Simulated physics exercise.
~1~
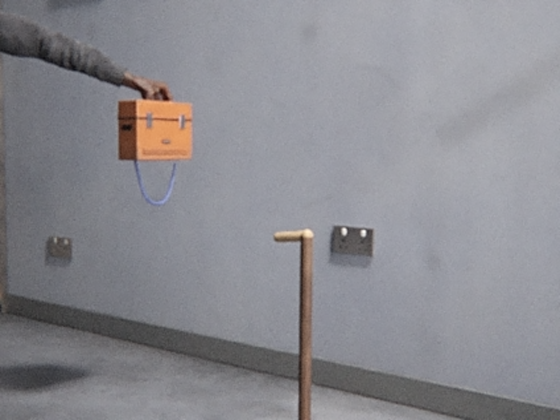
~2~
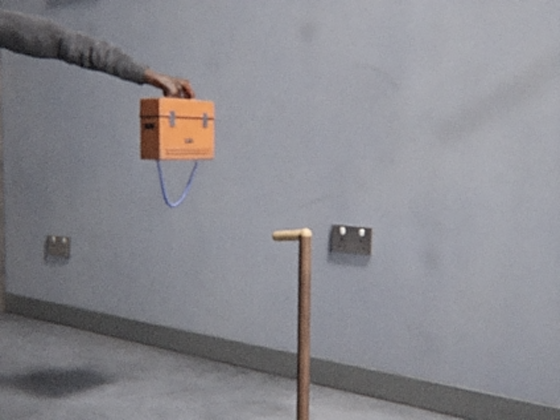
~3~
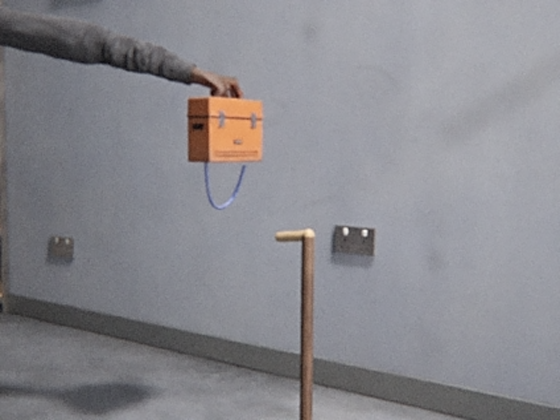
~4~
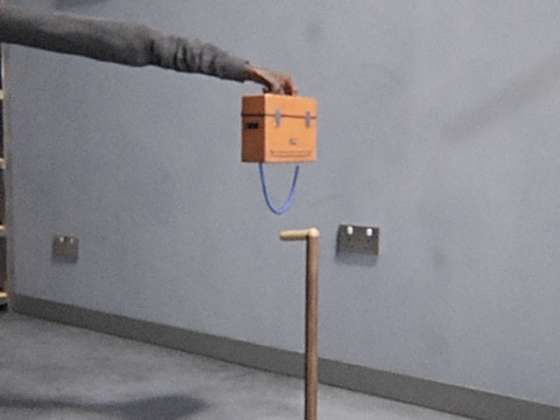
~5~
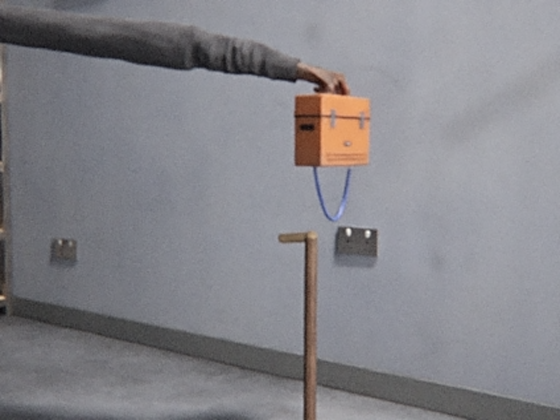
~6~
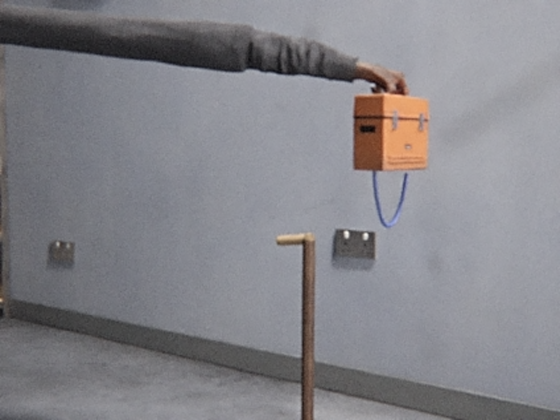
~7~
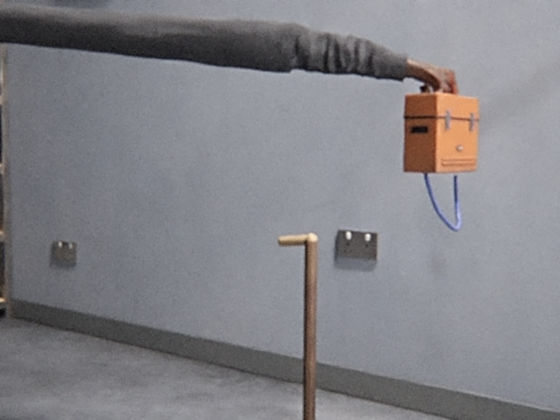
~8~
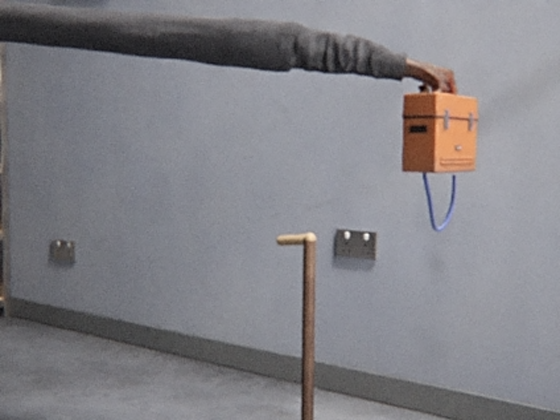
An orange case held by a hand moves right above a post and stops past it.
